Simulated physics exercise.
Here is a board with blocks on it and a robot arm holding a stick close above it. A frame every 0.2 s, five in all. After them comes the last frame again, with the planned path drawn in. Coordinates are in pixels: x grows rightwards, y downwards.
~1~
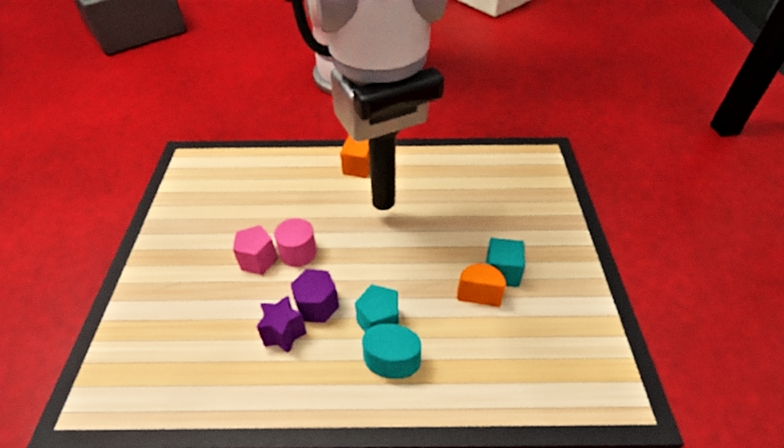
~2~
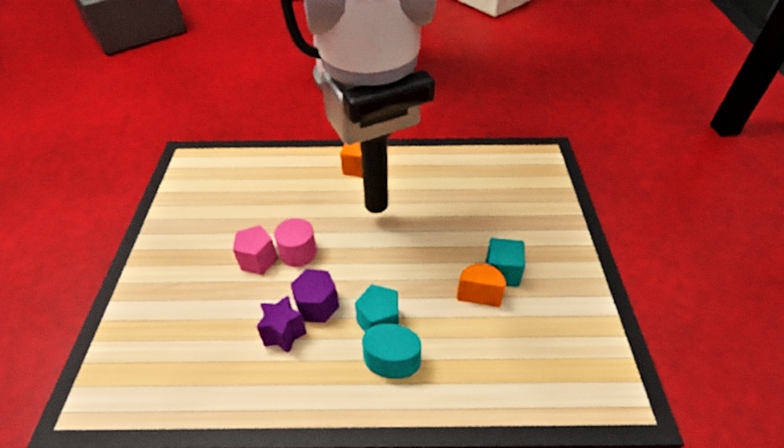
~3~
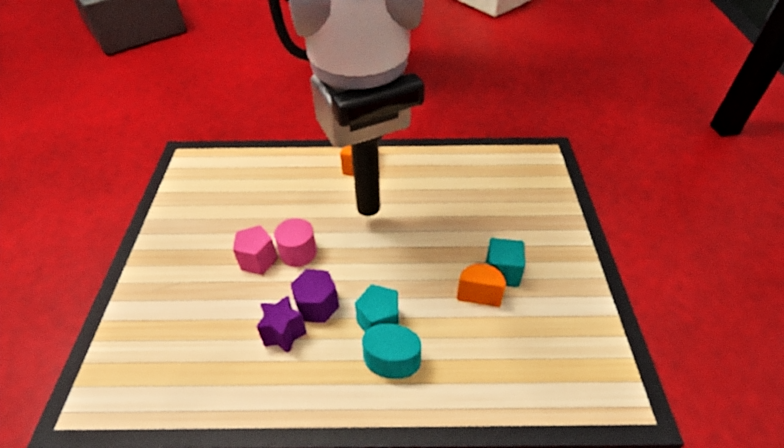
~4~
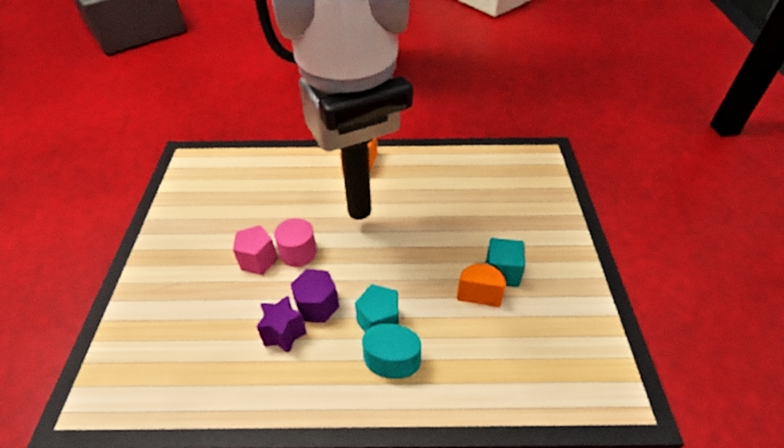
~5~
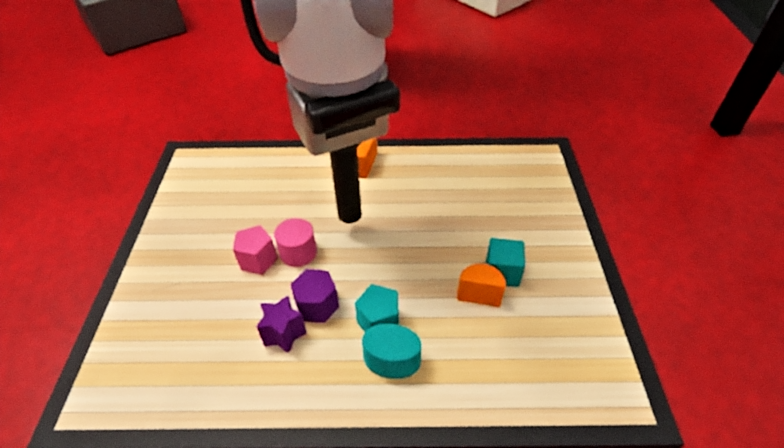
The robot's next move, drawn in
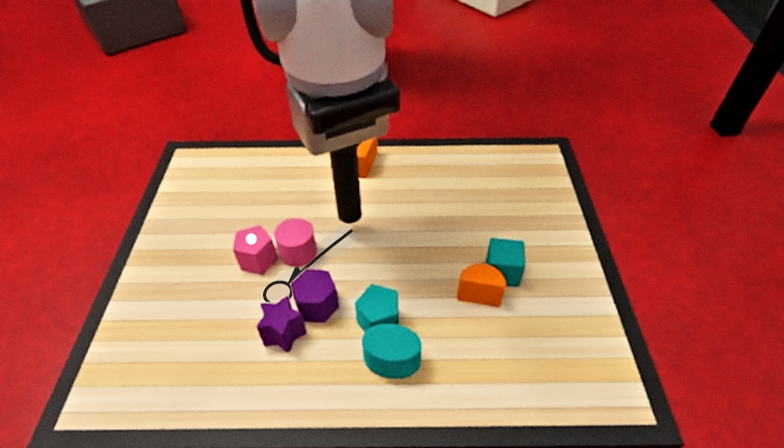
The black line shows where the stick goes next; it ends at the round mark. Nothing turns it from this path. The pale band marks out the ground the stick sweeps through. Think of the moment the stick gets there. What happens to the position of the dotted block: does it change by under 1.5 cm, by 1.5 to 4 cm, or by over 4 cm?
It goes a little way, 1.5 to 4 cm.
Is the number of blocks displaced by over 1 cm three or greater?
I believe not.
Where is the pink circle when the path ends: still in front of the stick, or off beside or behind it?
I think it loses its spot in front.
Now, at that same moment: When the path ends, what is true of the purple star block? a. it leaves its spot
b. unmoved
The one that fits is b, unmoved.
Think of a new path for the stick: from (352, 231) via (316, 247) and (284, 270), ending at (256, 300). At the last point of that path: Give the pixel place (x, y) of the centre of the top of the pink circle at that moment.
About (213, 282).
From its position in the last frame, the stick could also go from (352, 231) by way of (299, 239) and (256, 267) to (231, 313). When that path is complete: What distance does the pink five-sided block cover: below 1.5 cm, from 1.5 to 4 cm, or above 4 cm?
It shifts over 4 cm.
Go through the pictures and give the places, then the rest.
Lower end of the stick at (384, 203), tops of blocks, pink five-sided block at (251, 239), purple star block at (278, 314), pink circle at (293, 231), purple six-sided block at (313, 285), in the first frame.
Stick at (377, 205), blocks as before, in the second frame.
Stick at (369, 208), blocks as before, in the third frame.
Stick at (360, 211), blocks as before, in the fourth frame.
Stick at (350, 215), pink five-sided block at (251, 239), purple star block at (278, 314), pink circle at (293, 231), purple six-sided block at (313, 285), in the fifth frame.
The drawn path runs from (352, 231) by way of (328, 249) and (303, 270) to (278, 293); the dot is on the pink five-sided block.
The first path, step by step. One third of the way, stick at (325, 234); nothing pushed yet.
Two thirds of the way, stick at (299, 255); pink five-sided block at (231, 238), turned 15° anticlockwise; pink circle at (269, 240).
At the end, stick at (273, 278); pink five-sided block at (228, 236), turned 25° anticlockwise; purple star block not moved; pink circle at (261, 247); purple six-sided block not moved.
